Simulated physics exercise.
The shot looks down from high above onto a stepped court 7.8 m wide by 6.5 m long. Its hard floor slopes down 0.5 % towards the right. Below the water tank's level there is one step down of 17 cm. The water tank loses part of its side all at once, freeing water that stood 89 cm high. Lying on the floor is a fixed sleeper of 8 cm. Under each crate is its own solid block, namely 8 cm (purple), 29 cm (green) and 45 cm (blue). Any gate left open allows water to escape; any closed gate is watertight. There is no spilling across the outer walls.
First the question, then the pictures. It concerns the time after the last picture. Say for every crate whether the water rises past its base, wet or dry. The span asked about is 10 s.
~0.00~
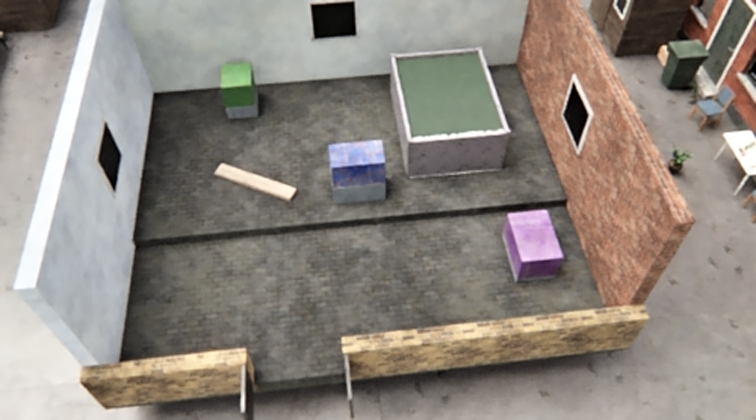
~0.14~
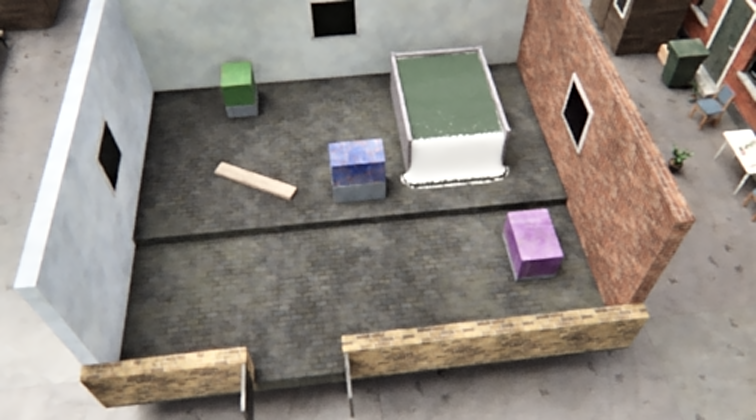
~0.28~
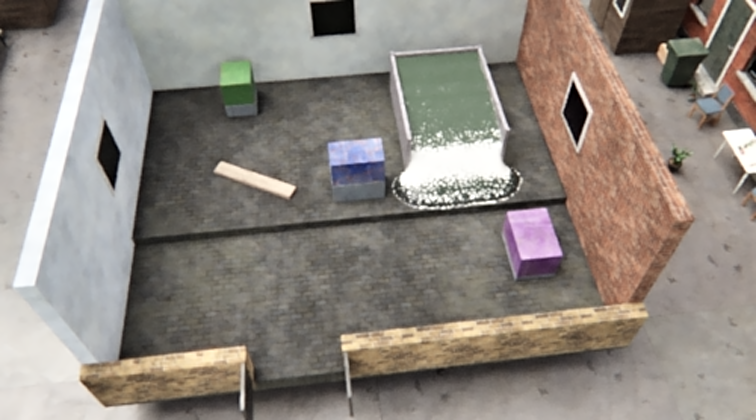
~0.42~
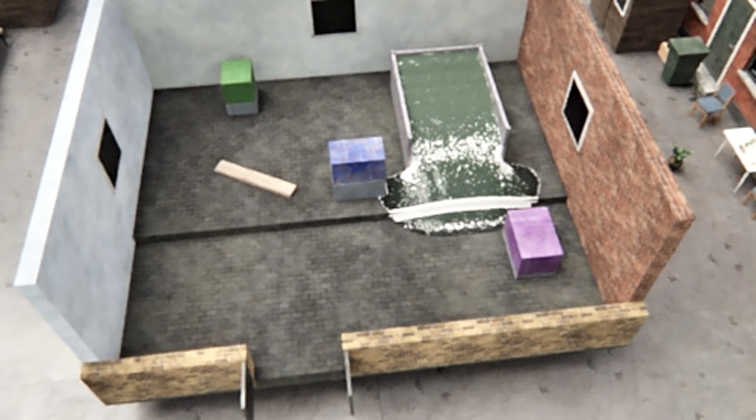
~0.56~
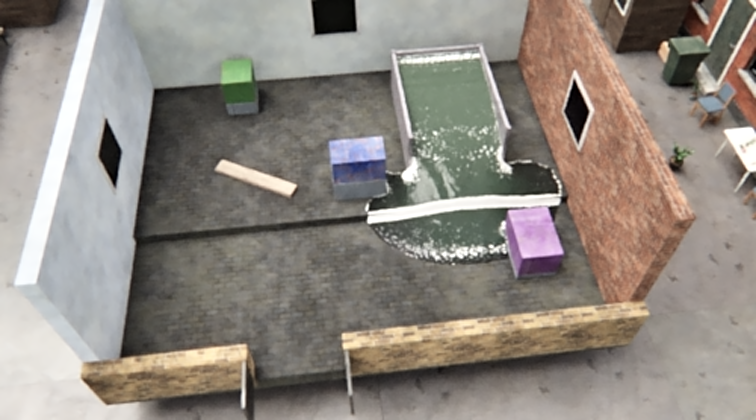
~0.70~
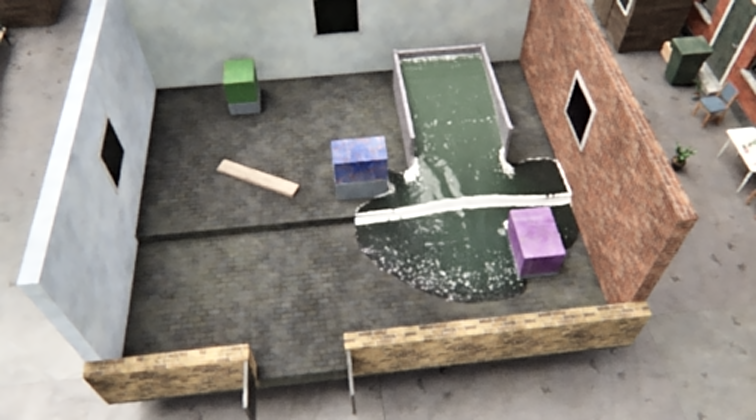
Purple crate: Not safe, green crate: Safe, blue crate: Safe.
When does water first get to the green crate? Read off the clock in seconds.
Arrival: Green 7.5 s.
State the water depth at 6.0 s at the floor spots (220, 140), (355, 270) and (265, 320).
Around 0 cm, 9 cm and 6 cm, in the order given.
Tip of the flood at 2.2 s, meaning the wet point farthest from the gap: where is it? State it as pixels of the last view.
(250, 365).
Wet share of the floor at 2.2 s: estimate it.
About 35 per cent.
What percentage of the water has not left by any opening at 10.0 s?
Near 84 in a hundred is still there.
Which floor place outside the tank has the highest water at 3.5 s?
About (574, 227).
After 1.4 s water covers 30 % of the floor and is deepest (52 cm) near (500, 338); purple plinth reached, green plinth not reached, blue plinth reached.
After 2.2 s water covers 35 % of the floor and is deepest (52 cm) near (610, 326); purple plinth reached, green plinth not reached, blue plinth reached.
After 3.5 s water covers 50 % of the floor and is deepest (42 cm) near (574, 227); purple plinth reached, green plinth not reached, blue plinth reached.
After 6.0 s water covers 65 % of the floor and is deepest (28 cm) near (138, 244); purple plinth reached, green plinth not reached, blue plinth reached.
After 10.0 s water covers 65 % of the floor and is deepest (21 cm) near (388, 350); highest at the purple plinth 44 cm, highest at the green plinth 3 cm, highest at the blue plinth 11 cm.
